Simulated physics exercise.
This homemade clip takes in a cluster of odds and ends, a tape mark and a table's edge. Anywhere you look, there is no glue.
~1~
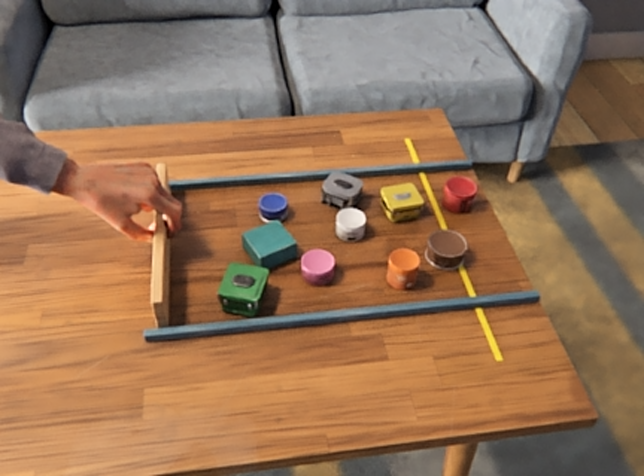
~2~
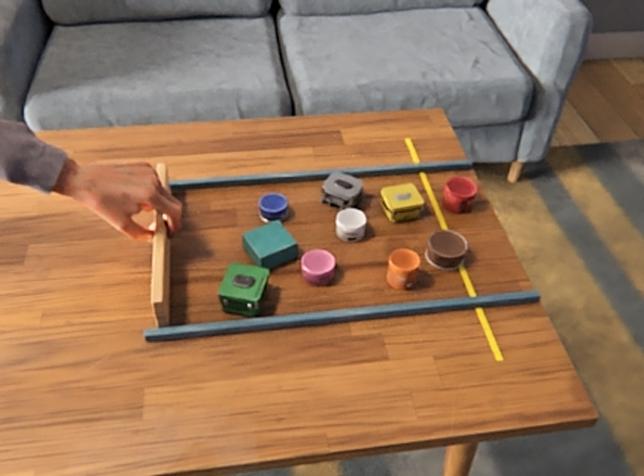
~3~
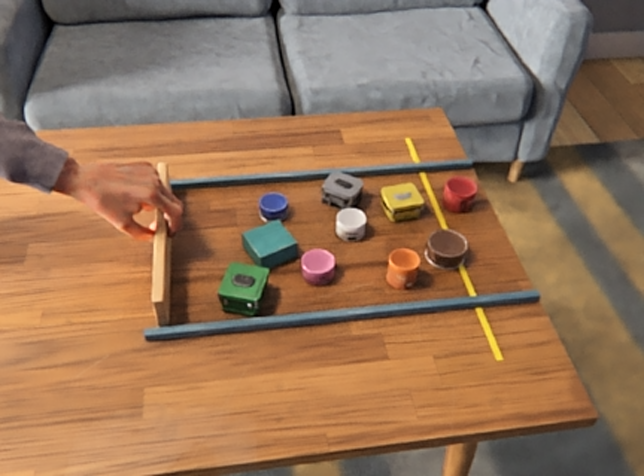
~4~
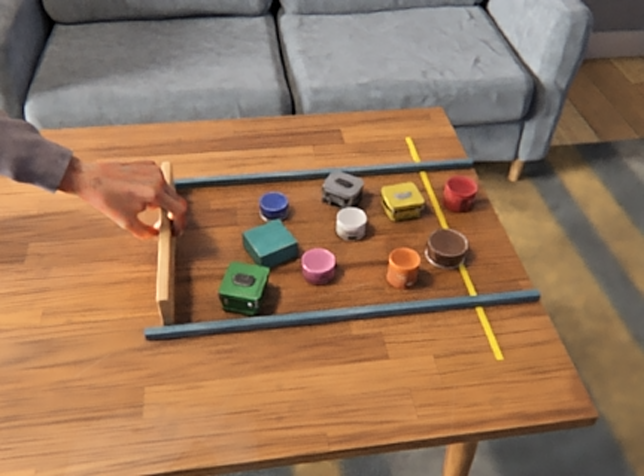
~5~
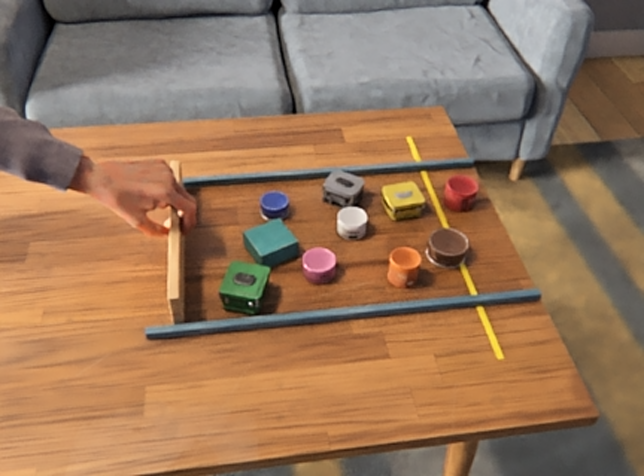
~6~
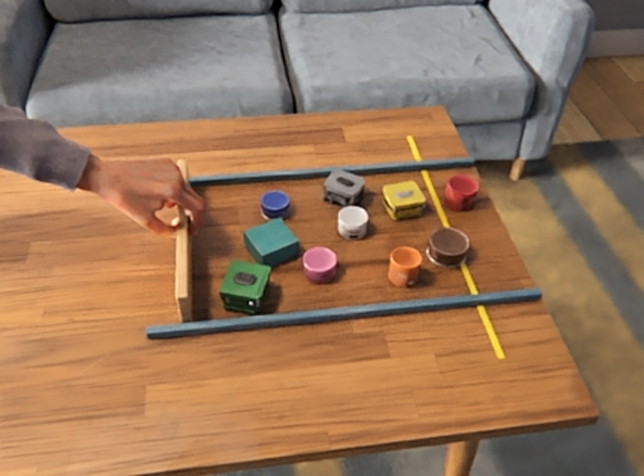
To begin with, a hand holds an upright wooden board at the left end of two blue strips on a table, with small colourful tubs, cases and a turquoise block between them. Then the hand slides the board a short way right, toward the green case, while the objects stay practically still.
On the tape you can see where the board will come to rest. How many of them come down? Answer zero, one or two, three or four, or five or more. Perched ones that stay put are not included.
One or two.
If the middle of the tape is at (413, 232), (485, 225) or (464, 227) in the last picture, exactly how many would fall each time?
Down on the floor: 0, 5 and 5.
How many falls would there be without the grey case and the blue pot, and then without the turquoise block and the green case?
In order, the numbers are 1 and 1.
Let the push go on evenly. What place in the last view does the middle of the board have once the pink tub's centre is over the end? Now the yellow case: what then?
(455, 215) and (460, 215), more or less.
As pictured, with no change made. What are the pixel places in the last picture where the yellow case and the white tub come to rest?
Yellow case at about (481, 194), white tub at about (457, 209).
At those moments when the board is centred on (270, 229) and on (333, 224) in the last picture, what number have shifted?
So far 4, and 7 at the second.
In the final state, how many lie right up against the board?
Counting them up gives 5.
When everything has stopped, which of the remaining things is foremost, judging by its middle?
That would be the brown tin, which ends nearest.
A little later, none off yet; red tub at rest near (461, 193); brown tin at rest near (448, 248); yellow case at rest near (403, 201).
Next, none off yet; red tub at rest near (461, 193); brown tin shifted a little near (459, 246); yellow case moving near (409, 200).
When it is over, the number that fall off is one or two; down, red tub.
